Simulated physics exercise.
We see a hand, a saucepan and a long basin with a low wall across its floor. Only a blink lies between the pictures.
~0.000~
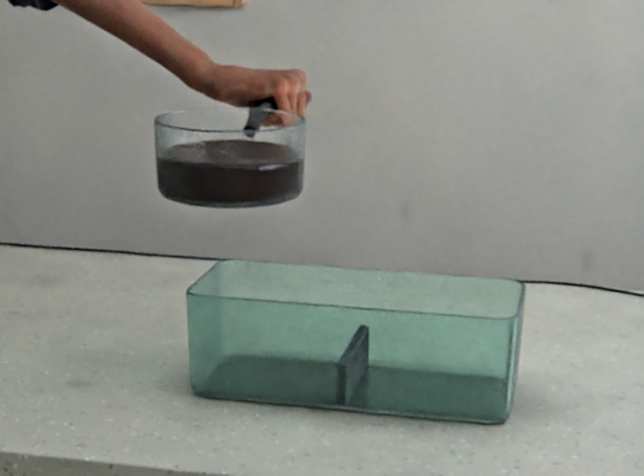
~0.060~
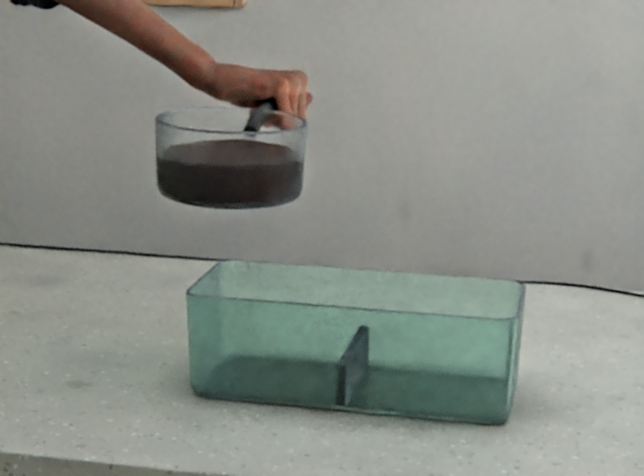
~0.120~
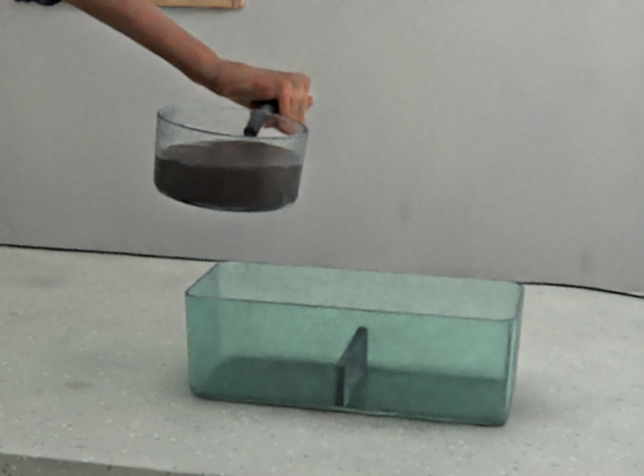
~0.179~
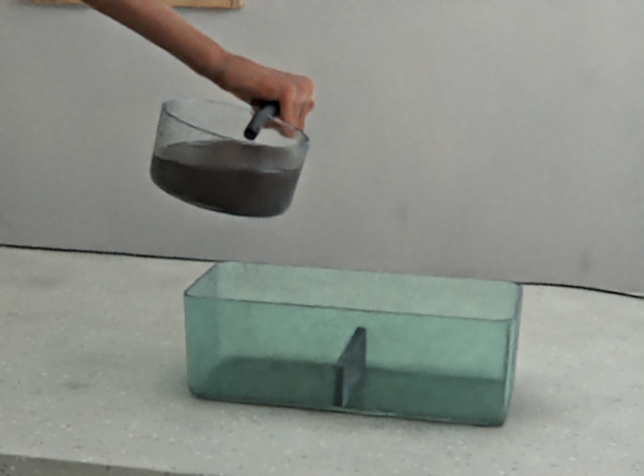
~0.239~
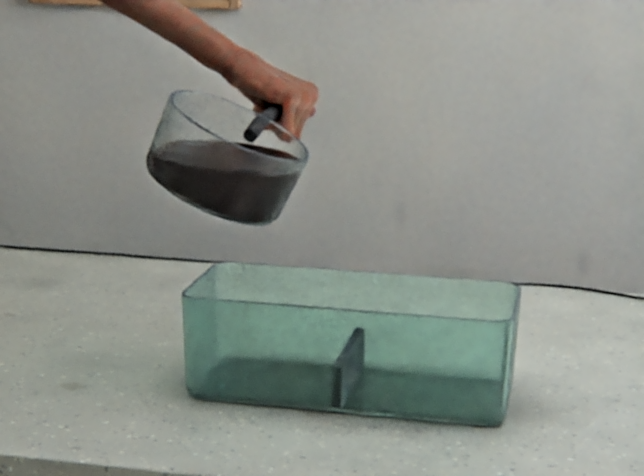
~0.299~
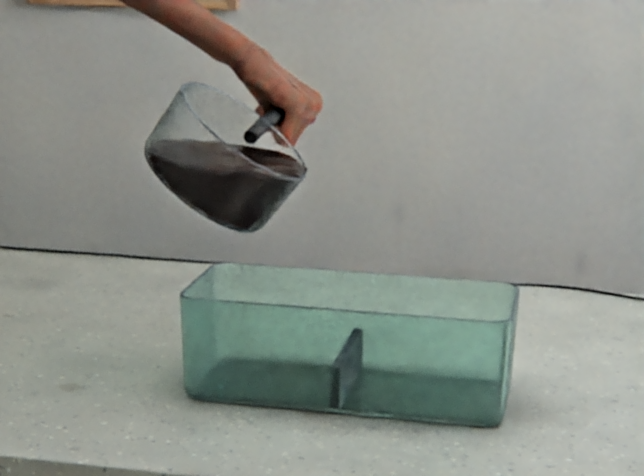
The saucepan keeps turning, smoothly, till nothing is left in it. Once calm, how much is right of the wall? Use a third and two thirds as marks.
In the end less than a third is right of the wall.
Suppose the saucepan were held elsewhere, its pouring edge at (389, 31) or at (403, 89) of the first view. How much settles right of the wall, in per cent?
In turn 85 and 90 in a hundred.
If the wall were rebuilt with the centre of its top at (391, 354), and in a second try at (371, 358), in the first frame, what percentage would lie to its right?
About 10 and 15 per cent.
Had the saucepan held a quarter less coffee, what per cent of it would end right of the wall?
Close to 10 per cent.
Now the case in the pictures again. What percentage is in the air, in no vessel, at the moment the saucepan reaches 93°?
Roughly 35 in a hundred.
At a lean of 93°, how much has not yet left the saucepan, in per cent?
Roughly 30 in a hundred.
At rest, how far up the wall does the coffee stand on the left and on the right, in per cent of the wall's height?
Some 60 per cent left and 20 right.
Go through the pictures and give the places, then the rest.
Tilt 0°; pouring edge (303, 125); surface from (165, 148) to (301, 156); the long basin's rim runs from (203, 278) to (521, 302); the wall's top is at (354, 345), in the first picture.
Tilt 2°; pouring edge (304, 127); surface from (165, 147) to (302, 156), in the second picture.
Tilt 6°; pouring edge (305, 135); surface from (164, 147) to (300, 158), in the third picture.
Tilt 14°; pouring edge (306, 146); surface from (161, 147) to (300, 160), in the fourth picture.
Tilt 24°; pouring edge (306, 161); surface from (157, 145) to (302, 163), in the fifth picture.
Tilt 36°; pouring edge (302, 178); surface from (154, 140) to (297, 166); 1 per cent is over the edge, in the sixth picture.
A moment on, the saucepan is tipped on its side and 31 per cent is still to pour, 17 is left of the wall and 14 right of it.
Next, the saucepan is tipped right over and 8 per cent is still to pour, 59 is left of the wall and 25 right of it.
Then the saucepan is tipped right over and 1 per cent is still to pour, 69 is left of the wall and 26 right of it.
Later the saucepan is tipped right over and 0 per cent is still to pour, 71 is left of the wall and 27 right of it.
In the end 71 per cent lies left of the wall, 27 right of it and 2 outside.
